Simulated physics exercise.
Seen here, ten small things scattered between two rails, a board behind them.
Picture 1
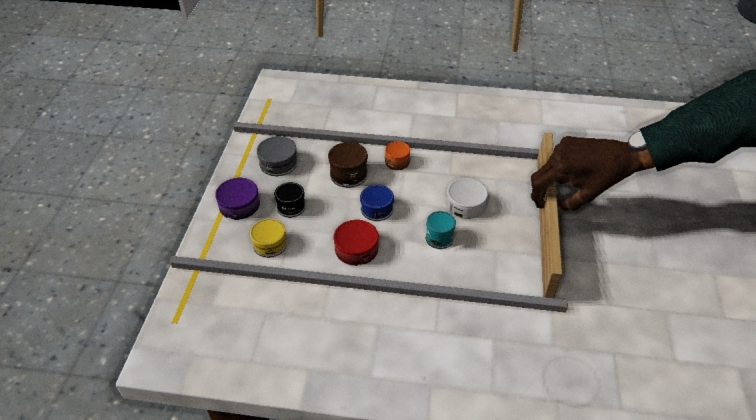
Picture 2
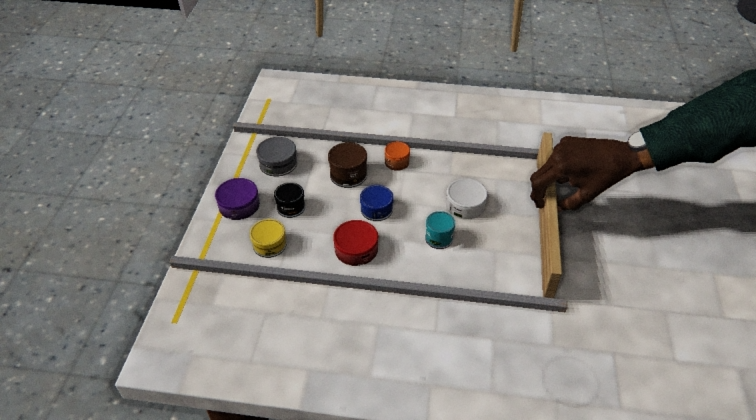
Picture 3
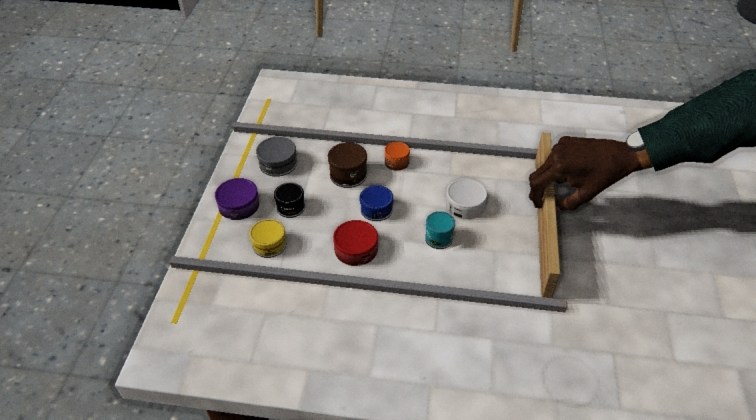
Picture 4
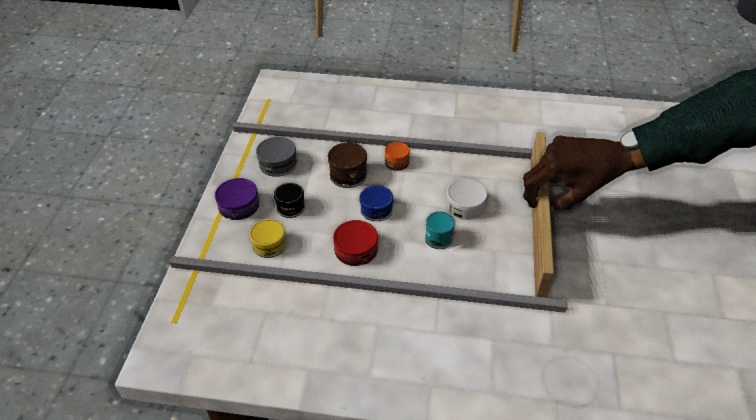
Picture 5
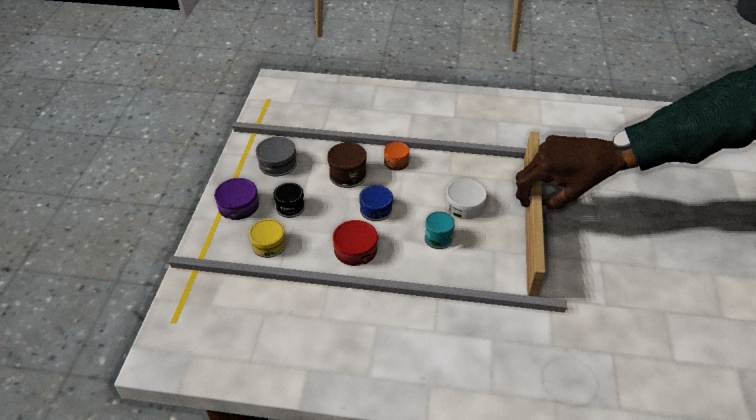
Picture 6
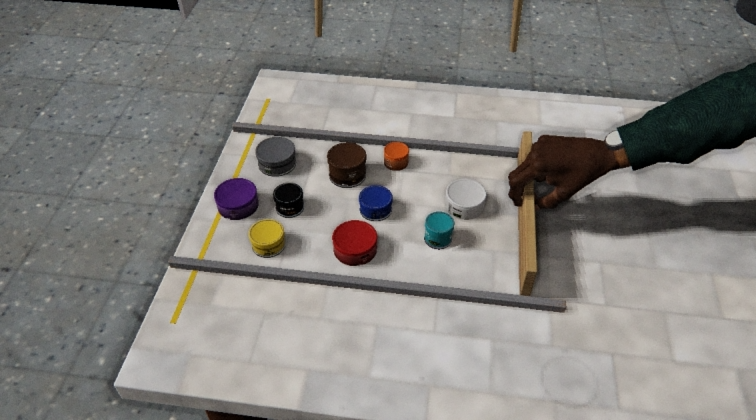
A wooden board held by a hand sliding slightly left between two rails, with ten colourful lidded tubs sitting still.
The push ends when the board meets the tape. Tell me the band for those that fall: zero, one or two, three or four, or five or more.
Here the number that fall off is five or more.
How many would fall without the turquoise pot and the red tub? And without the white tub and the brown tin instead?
The counts: 3 and 3.
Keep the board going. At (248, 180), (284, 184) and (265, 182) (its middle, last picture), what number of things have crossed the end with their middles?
The counts: 4, 1 and 2.
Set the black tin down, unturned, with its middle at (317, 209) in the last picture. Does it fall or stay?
The black tin falls.
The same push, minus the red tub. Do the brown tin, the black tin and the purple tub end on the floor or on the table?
The brown tin is lost, the black tin comes down, the purple tub drops off.
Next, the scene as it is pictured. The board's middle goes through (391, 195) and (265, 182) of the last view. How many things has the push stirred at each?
By then 5, and 10.
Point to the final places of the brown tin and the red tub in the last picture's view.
The brown tin stops around (218, 148); the red tub around (183, 239).
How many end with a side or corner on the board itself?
The number is 4.
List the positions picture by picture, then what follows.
In the first frame, purple tub (238, 199); grey pot (278, 156); yellow tin (269, 238); board (548, 210); tape (230, 192).
In the second frame, grey pot (277, 156); blue tin (377, 203).
In the third frame, yellow tin (268, 238); white tub (466, 199).
In the fourth frame, purple tub (238, 199); black tin (290, 200).
In the fifth frame, grey pot (277, 156); board (533, 209).
In the sixth frame, purple tub (237, 199); grey pot (276, 156); yellow tin (268, 238); board (526, 208); tape (229, 192).
Soon after, none off yet; purple tub at rest near (237, 199); grey pot at rest near (276, 156); yellow tin at rest near (268, 238).
After that, none off yet; purple tub tilting well over near (186, 196); grey pot displaced about its own width near (226, 153); yellow tin displaced well along near (202, 234).
In the end, the number that fall off is five or more; gone, blue tin, black tin, yellow tin, grey pot and purple tub.
